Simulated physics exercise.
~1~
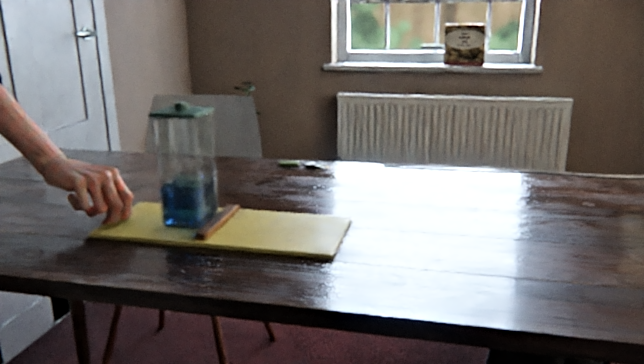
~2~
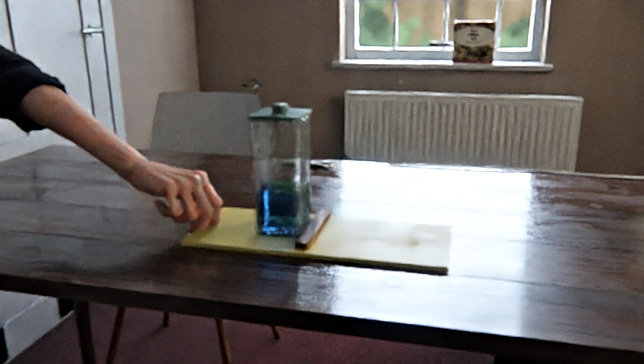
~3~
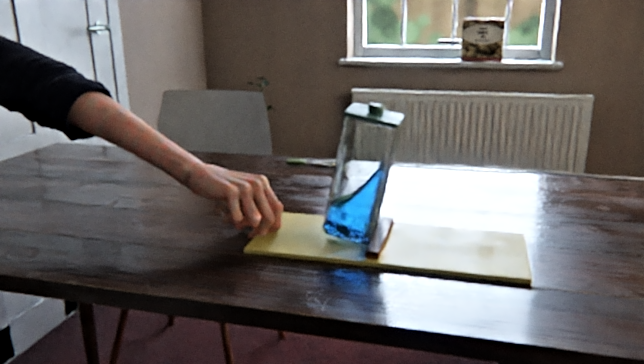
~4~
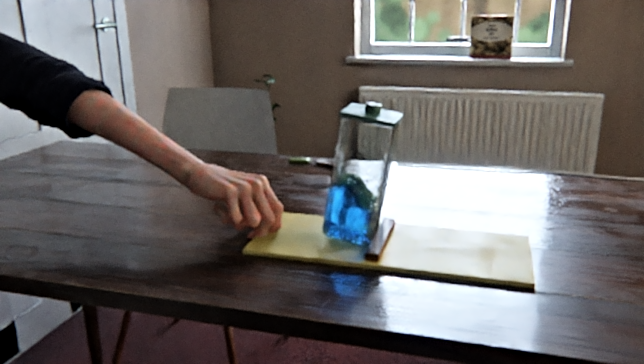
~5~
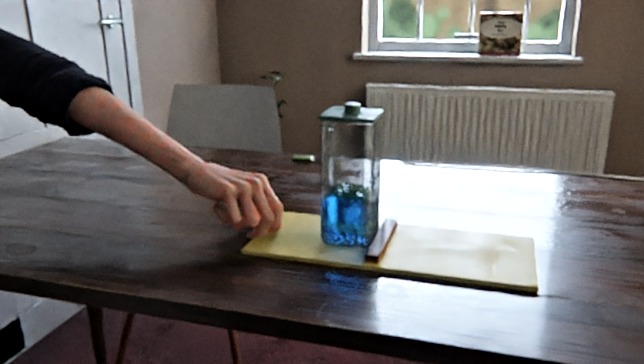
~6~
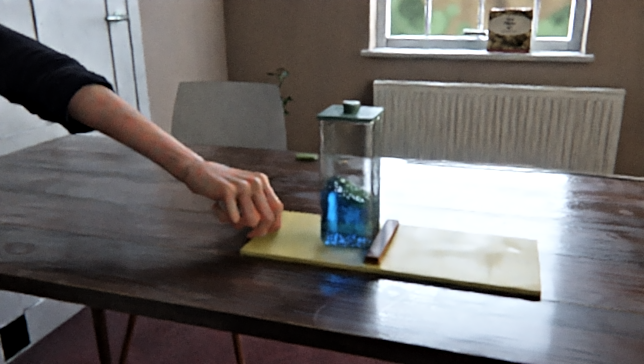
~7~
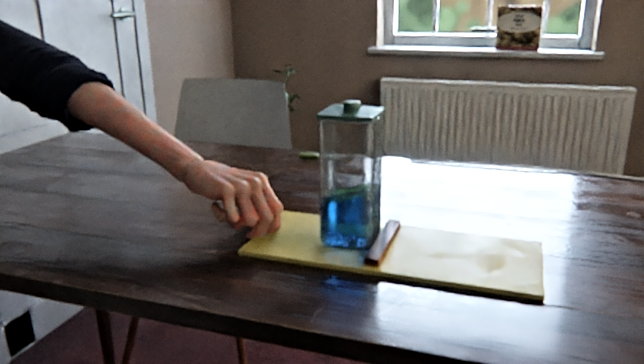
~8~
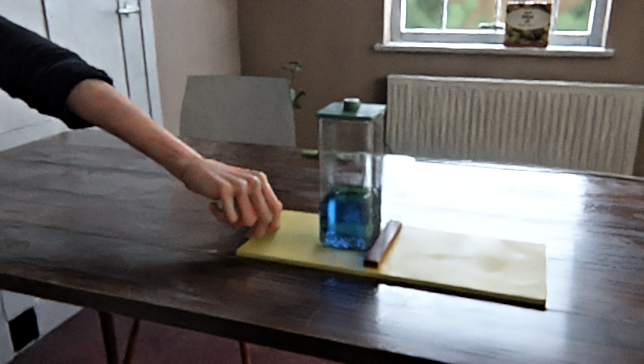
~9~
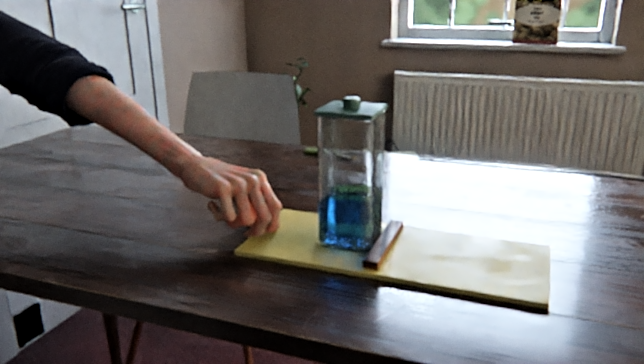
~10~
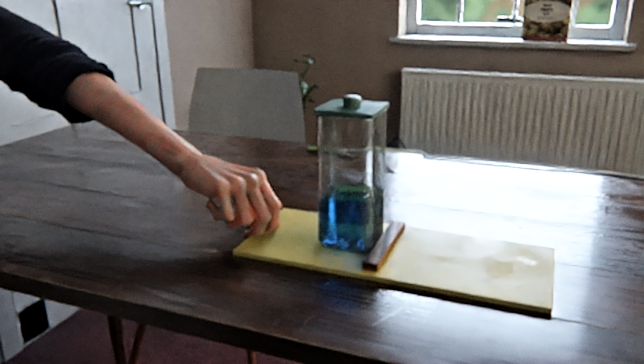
A clear, square-sided flask with a greenish cap, about half full of blue liquid, stands on a pale yellow board on a dark, glossy wooden table, its base against a low brown batten. The view faces a radiator and a bright window across the room, drifting slightly sideways. From the left, a hand in a dark sleeve reaches in at the board's end as the board slides right. The board stops, and the flask tips rightward over the batten, its liquid sloping steeply. It then rocks back upright and stays standing while the liquid settles, the hand remaining beside it.
